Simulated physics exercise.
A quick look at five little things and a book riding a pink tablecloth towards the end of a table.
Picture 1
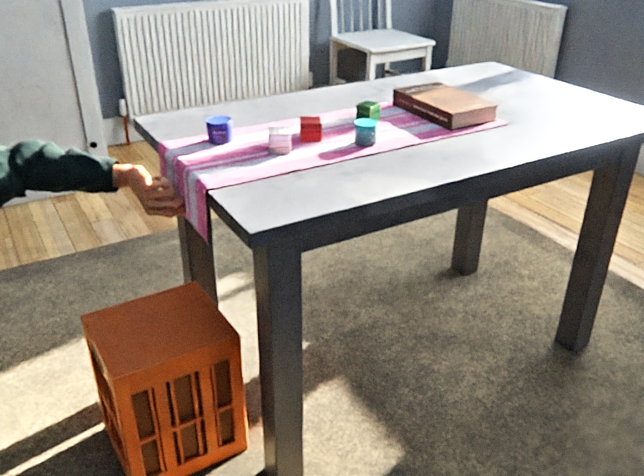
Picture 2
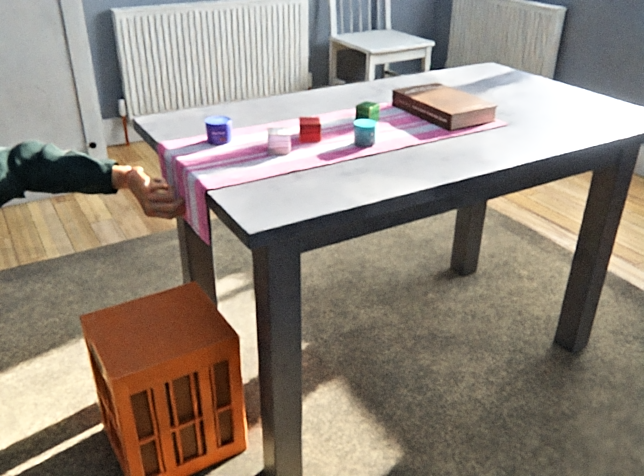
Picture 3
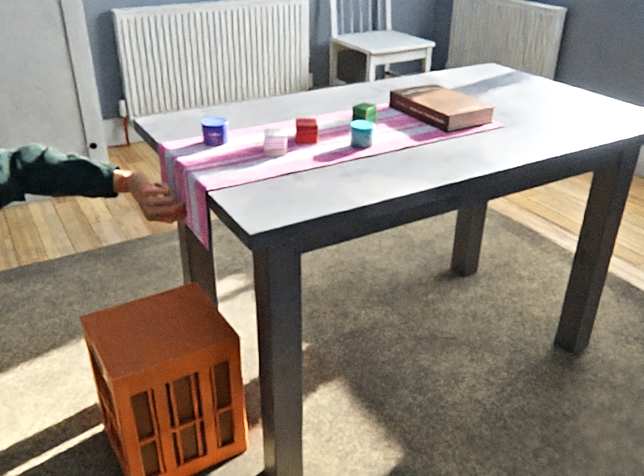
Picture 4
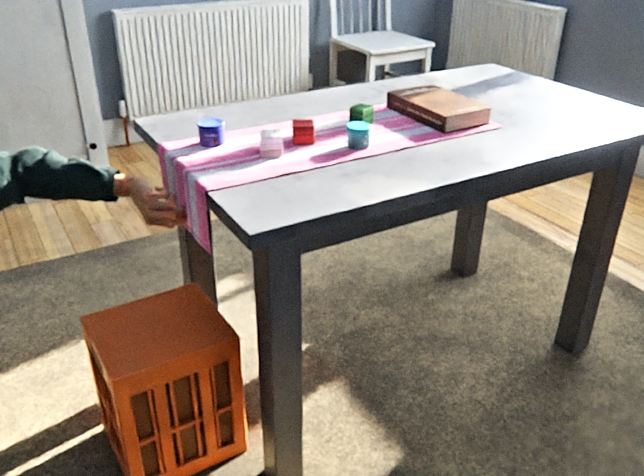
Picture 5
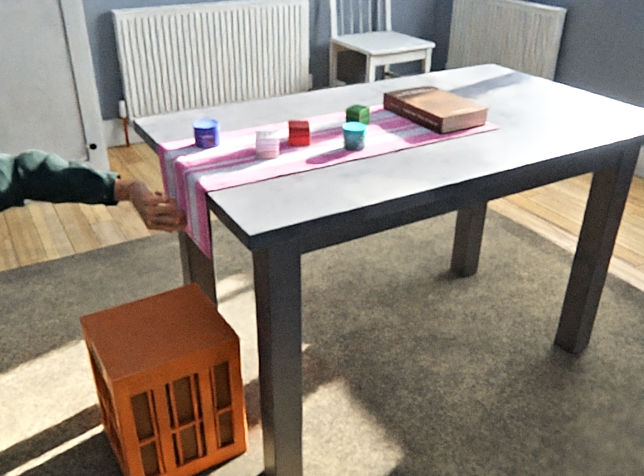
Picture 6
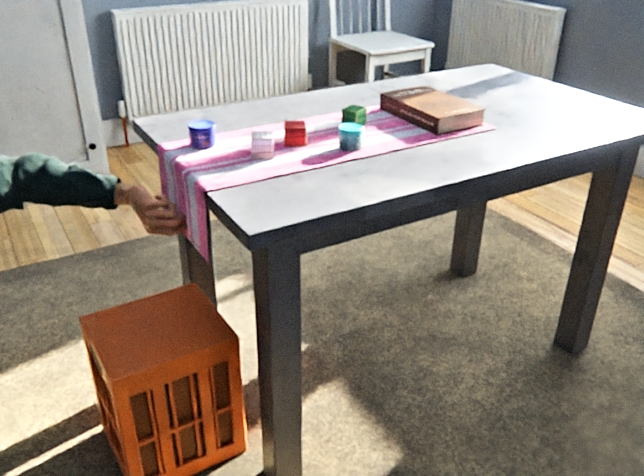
On a grey table, a hand slowly pulls a pink striped cloth and its objects left.
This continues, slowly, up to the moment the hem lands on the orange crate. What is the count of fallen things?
The count of fallen things is two.
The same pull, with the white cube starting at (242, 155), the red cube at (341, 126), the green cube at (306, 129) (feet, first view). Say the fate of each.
The white cube falls; the red cube holds on; the green cube stays on.
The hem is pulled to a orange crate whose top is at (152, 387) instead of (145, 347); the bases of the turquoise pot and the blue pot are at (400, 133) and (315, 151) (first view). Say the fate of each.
The turquoise pot holds on, the blue pot is carried off.
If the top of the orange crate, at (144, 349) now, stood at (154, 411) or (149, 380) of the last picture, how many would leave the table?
The count: 4 and 3.
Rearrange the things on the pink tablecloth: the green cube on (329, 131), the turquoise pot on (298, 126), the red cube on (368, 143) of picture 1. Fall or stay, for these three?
The green cube remains up, the turquoise pot holds on, the red cube keeps its place on top.
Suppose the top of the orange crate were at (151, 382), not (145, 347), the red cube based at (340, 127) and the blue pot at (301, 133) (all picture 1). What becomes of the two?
The red cube holds on, the blue pot is carried off.
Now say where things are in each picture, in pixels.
Hem (209, 246); blue pot (219, 120); white cube (279, 130); red cube (311, 119); turquoise pot (367, 122); green cube (368, 104); top of the crate (145, 347), in the first frame.
Hem (211, 246); blue pot (218, 120), in the second frame.
Hem (209, 251); white cube (275, 132), in the third frame.
Hem (211, 255); red cube (303, 122); top of the crate (145, 349), in the fourth frame.
Hem (211, 260); turquoise pot (355, 126), in the fifth frame.
Hem (209, 264); blue pot (202, 124); white cube (262, 134); red cube (295, 124); turquoise pot (351, 127); green cube (354, 108), in the sixth frame.
Early on, hem near (188, 266); all still up.
Midway, hem near (190, 300); blue pot gone.
Near the end, hem on the crate; blue pot and white cube gone.
Finally, hem on the crate; blue pot and white cube gone. It carries off two.
